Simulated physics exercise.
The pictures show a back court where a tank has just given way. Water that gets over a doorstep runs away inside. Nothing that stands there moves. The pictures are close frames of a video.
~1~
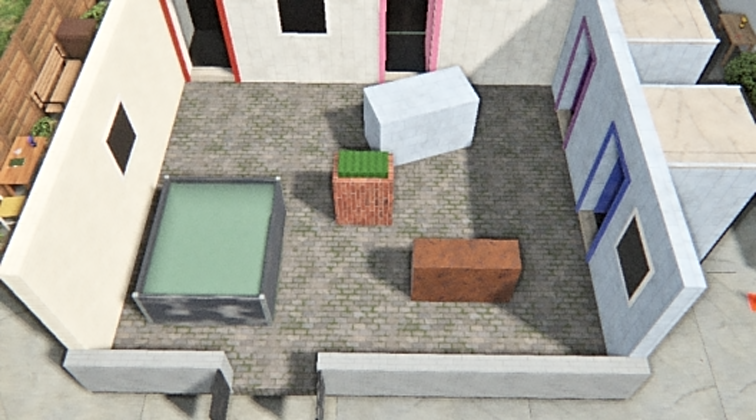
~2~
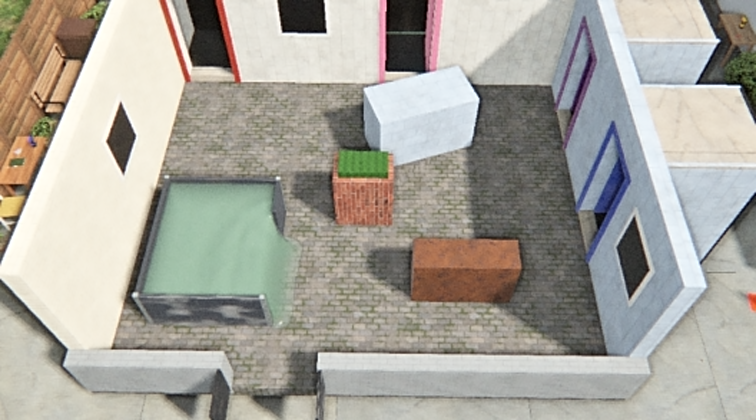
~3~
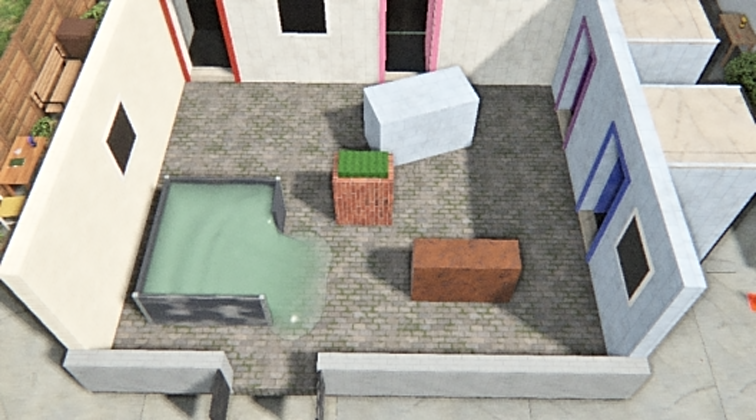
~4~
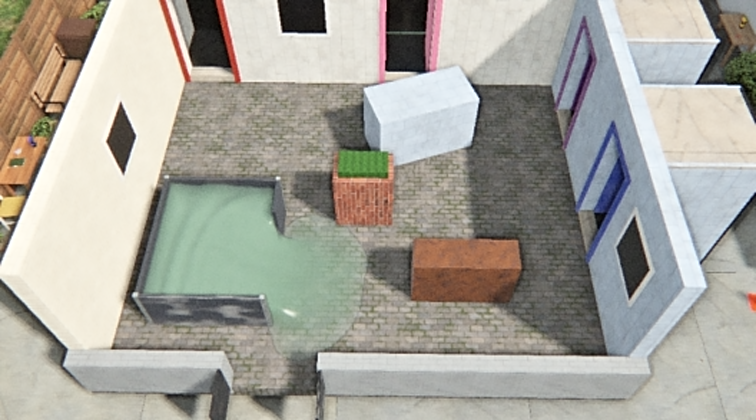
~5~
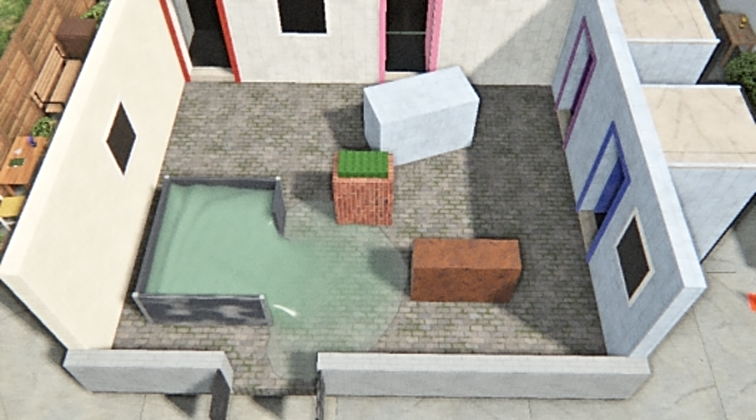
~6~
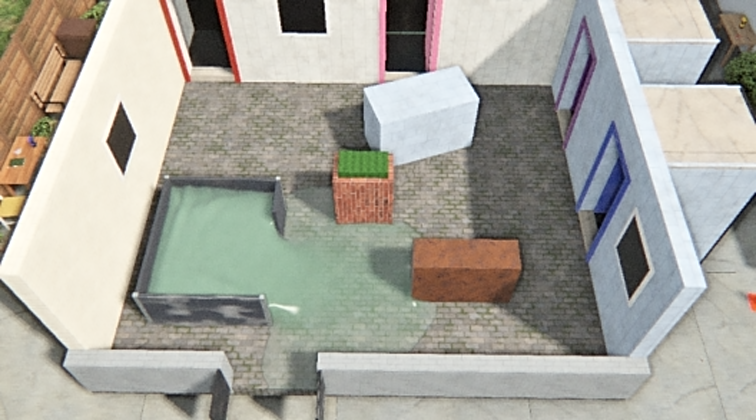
Green water pours from the tank's right side and spreads across the paved court.
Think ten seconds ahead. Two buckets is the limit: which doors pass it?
The blue door takes more than that; the purple door takes more than that; the pink door stays under that; the red door stays under that.
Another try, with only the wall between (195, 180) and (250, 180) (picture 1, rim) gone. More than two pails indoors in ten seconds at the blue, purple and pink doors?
Then: The blue door lets less in, the purple door goes over, the pink door is over.
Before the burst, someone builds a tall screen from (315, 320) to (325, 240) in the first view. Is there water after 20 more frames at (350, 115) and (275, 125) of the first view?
In turn: Covered, under water.
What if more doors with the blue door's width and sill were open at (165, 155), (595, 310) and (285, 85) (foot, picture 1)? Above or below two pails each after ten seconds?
In that order: Holds, passes that mark, stays under.
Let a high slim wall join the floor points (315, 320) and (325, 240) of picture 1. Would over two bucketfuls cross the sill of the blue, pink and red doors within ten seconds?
My reading: Blue door lets less in; pink door keeps below it; red door is under.
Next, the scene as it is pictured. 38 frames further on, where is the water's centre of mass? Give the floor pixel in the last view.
Close to (437, 216).
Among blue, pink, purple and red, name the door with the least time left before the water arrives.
That is the blue-painted one.
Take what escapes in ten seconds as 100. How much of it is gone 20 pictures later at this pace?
Close to 45 %.
A moment on, water covers 30 % of the floor; the blue door not reached, the purple door not reached, the pink door not reached, the red door not reached.
Next, water covers 40 % of the floor; the blue door over two buckets in, the purple door not reached, the pink door not reached, the red door not reached.
Then, water covers 50 % of the floor; the blue door far over two buckets in, the purple door under two buckets in, the pink door not reached, the red door not reached.
Later, water covers 65 % of the floor; the blue door far over two buckets in, the purple door under two buckets in, the pink door wet at the sill, nothing in, the red door not reached.
In the end, water covers 95 % of the floor; the blue door far over two buckets in, the purple door far over two buckets in, the pink door wet at the sill, nothing in, the red door wet at the sill, nothing in.
